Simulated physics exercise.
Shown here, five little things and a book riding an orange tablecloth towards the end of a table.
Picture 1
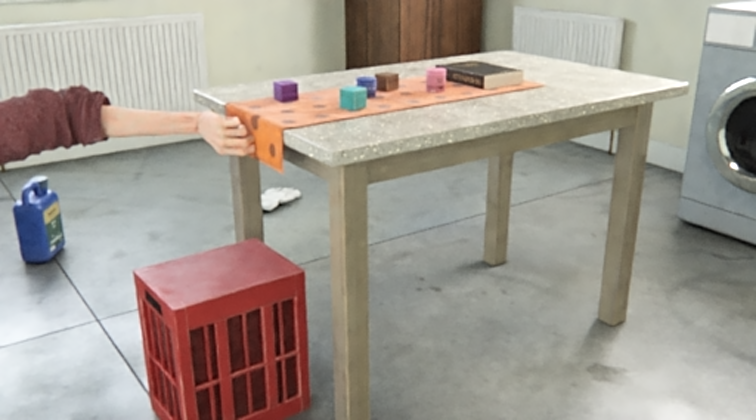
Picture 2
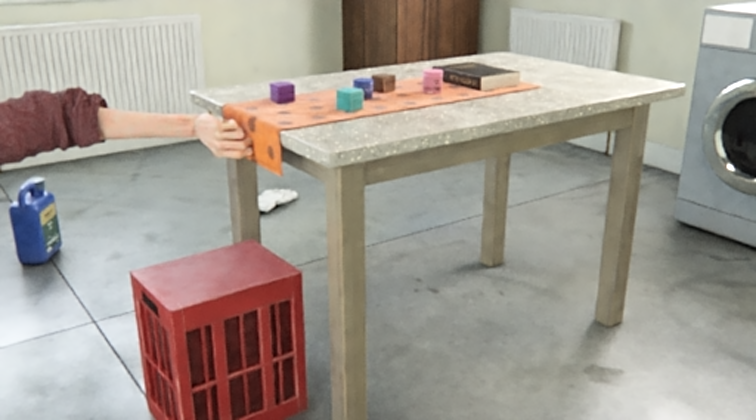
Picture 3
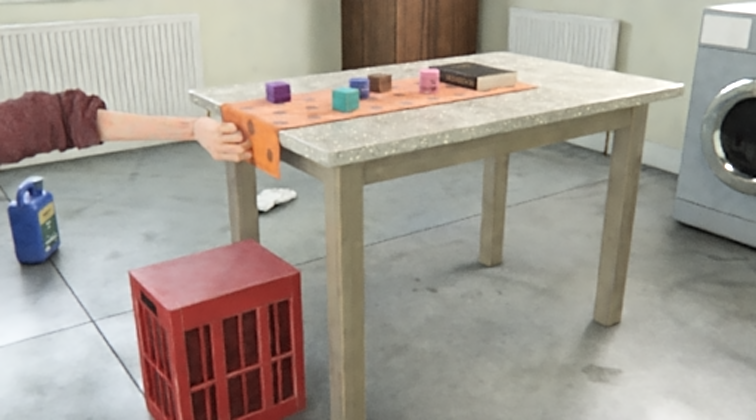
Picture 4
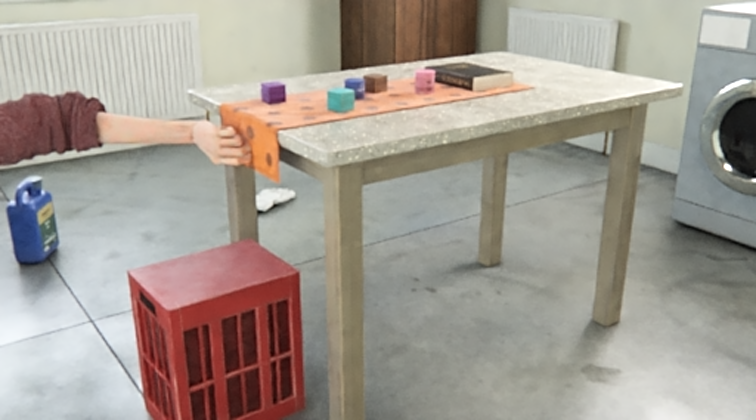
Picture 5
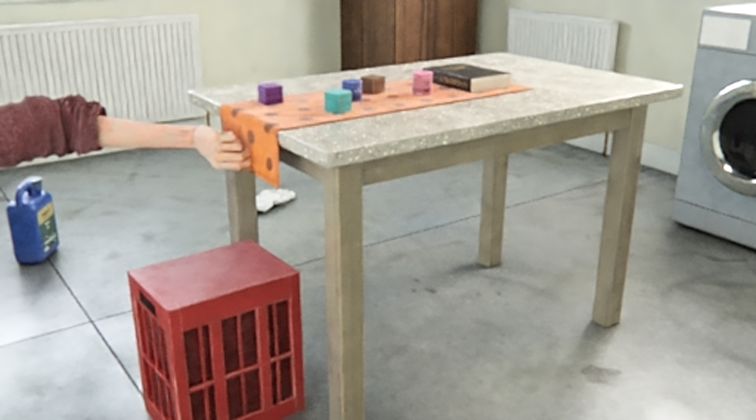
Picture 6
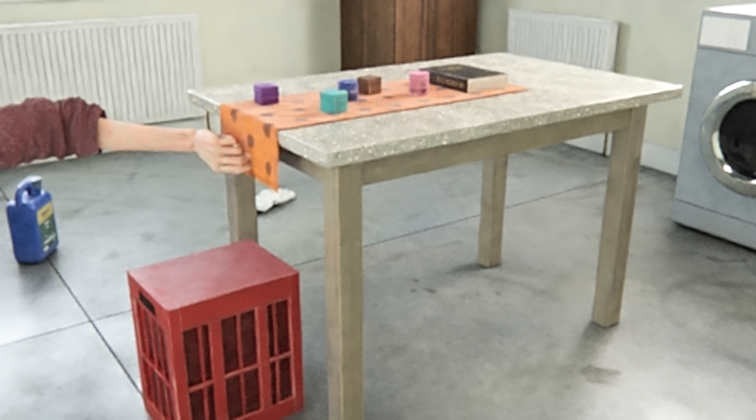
In a tiled room, a hand slowly pulls an orange cloth carrying small blocks and a book slightly left.
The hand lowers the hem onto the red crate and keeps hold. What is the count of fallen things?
Over the edge go two.
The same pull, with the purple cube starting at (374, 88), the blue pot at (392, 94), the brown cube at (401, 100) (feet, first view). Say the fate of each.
The purple cube survives; the blue pot does not fall; the brown cube stays on.
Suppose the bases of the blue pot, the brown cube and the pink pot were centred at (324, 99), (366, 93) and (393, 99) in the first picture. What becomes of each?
The blue pot goes over; the brown cube does not fall; the pink pot holds on.
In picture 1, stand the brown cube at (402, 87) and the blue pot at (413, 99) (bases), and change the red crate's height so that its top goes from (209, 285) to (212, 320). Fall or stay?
The brown cube holds on; the blue pot remains up.
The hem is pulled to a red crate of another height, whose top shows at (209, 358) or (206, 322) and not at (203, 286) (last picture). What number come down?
Over the edge go 4 and 3.
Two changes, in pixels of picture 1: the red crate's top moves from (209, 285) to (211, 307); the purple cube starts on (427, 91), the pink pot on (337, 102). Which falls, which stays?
The purple cube does not fall; the pink pot goes over.
Soon after, hem near (250, 216); all still up.
Then, hem near (251, 248); purple cube gone.
Further on, hem on the crate; purple cube and turquoise cube gone.
At rest, hem on the crate; purple cube and turquoise cube gone. The table loses two.
